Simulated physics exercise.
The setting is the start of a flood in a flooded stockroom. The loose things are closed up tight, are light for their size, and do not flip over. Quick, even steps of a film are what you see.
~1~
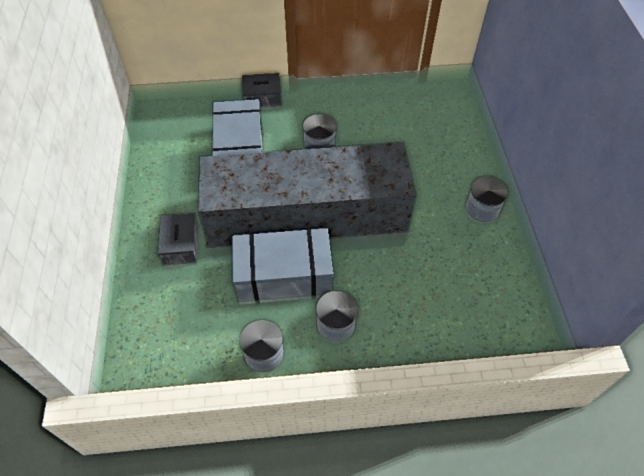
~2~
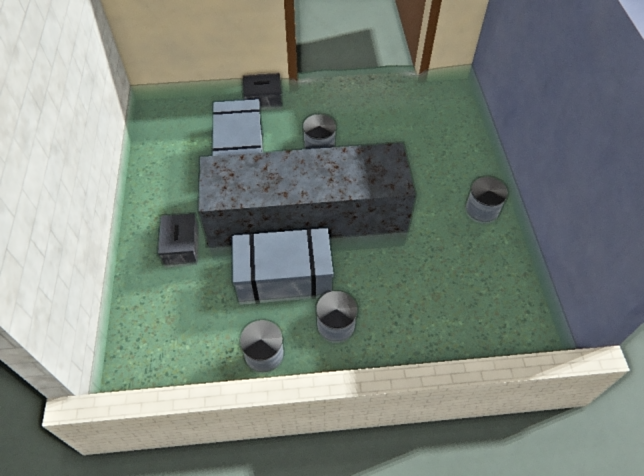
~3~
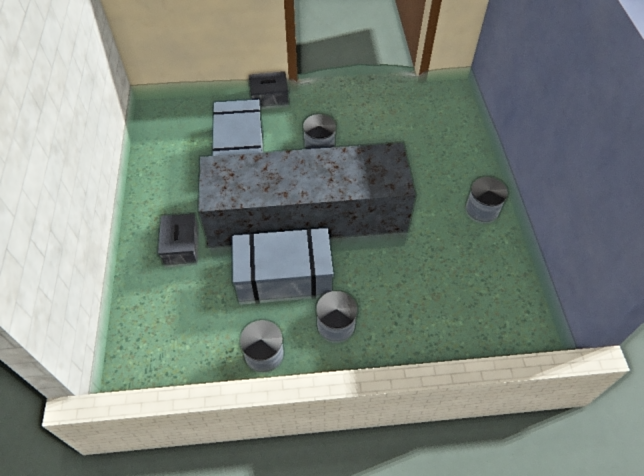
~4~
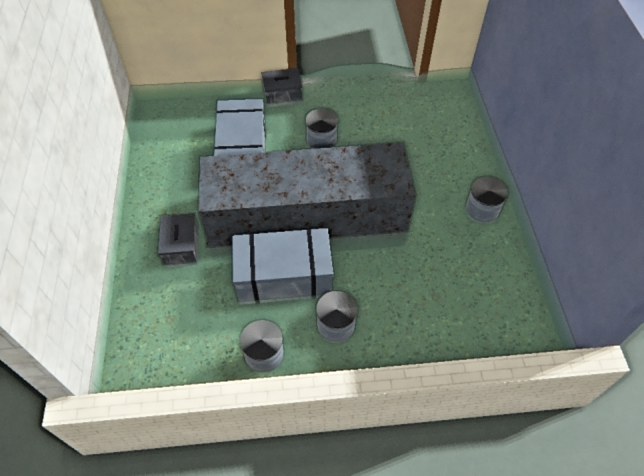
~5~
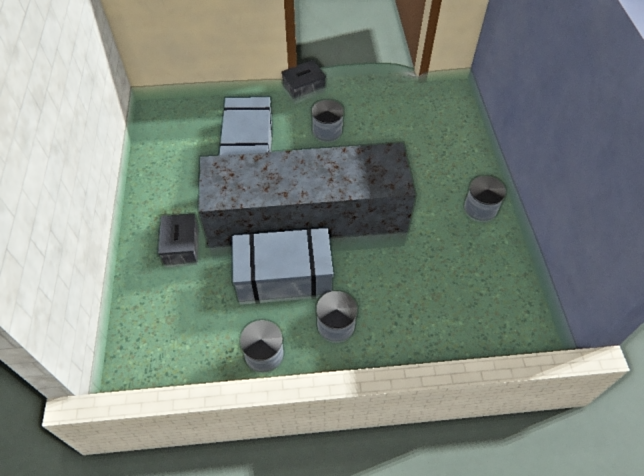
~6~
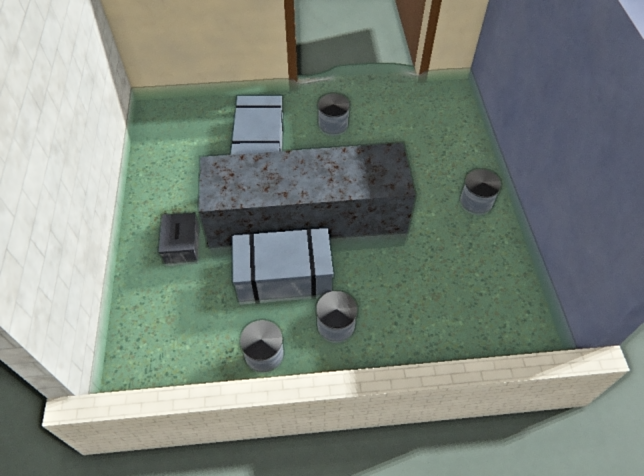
A flooded room with greenish water, pale walls and a blue wall at right is seen from above by a still camera. A large speckled dark block lies in the middle, with two strapped pale-blue trunks, two small dark boxes and four grey pails around it. The brown door opens, then the far box drifts right and out through the doorway, while the far trunk and nearby pail edge rightward and the right-hand pail shifts slightly.
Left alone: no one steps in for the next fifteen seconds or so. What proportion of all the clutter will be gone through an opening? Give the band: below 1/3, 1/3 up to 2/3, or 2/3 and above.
Band: 1/3 up to 2/3.
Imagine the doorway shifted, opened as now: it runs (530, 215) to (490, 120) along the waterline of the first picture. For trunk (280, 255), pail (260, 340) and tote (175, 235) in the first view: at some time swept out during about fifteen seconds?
In the order given: Escapes, remains, remains.
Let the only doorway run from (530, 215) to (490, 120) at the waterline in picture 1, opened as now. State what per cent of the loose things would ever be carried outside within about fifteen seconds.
Close to 80 %, I think.
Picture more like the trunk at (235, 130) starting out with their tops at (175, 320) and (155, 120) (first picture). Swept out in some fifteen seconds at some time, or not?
One after the other: Never escapes, escapes.
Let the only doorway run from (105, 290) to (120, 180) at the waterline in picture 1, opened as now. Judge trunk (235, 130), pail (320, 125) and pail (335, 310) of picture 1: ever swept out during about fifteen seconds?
Each in turn: Exits, exits, exits.
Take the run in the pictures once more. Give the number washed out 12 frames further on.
4 in all.
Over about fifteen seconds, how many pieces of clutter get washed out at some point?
That gives 4.
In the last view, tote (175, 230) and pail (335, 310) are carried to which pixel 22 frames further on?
(341, 152) and (408, 285), roughly.
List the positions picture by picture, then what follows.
In the first frame, a pail at (320, 126), afloat; a trunk at (237, 130), afloat; 0 of 8 have shifted.
In the second frame, a pail at (320, 126) floats; a trunk at (237, 130) floats; 0 of 8 have shifted.
In the third frame, a pail at (320, 126), afloat; a trunk at (237, 130), afloat; 1 of 8 have shifted.
In the fourth frame, a pail at (322, 120) floats, close to its start; a trunk at (239, 129), afloat, close to its start; 2 of 8 have shifted.
In the fifth frame, a pail at (328, 111) floats, close to its start; a trunk at (246, 126), afloat, close to its start; 3 of 8 have shifted.
In the sixth frame, a pail at (334, 104), afloat, a stride from its start; a trunk at (257, 124), afloat, close to its start; 4 of 8 have shifted.
A moment on, 1 of 8 are out; 7 afloat.
Next, 4 of 8 are out; 4 afloat.
Later, 4 of 8 are out; 4 afloat.
In the end, 4 of 8 are out; 4 afloat.
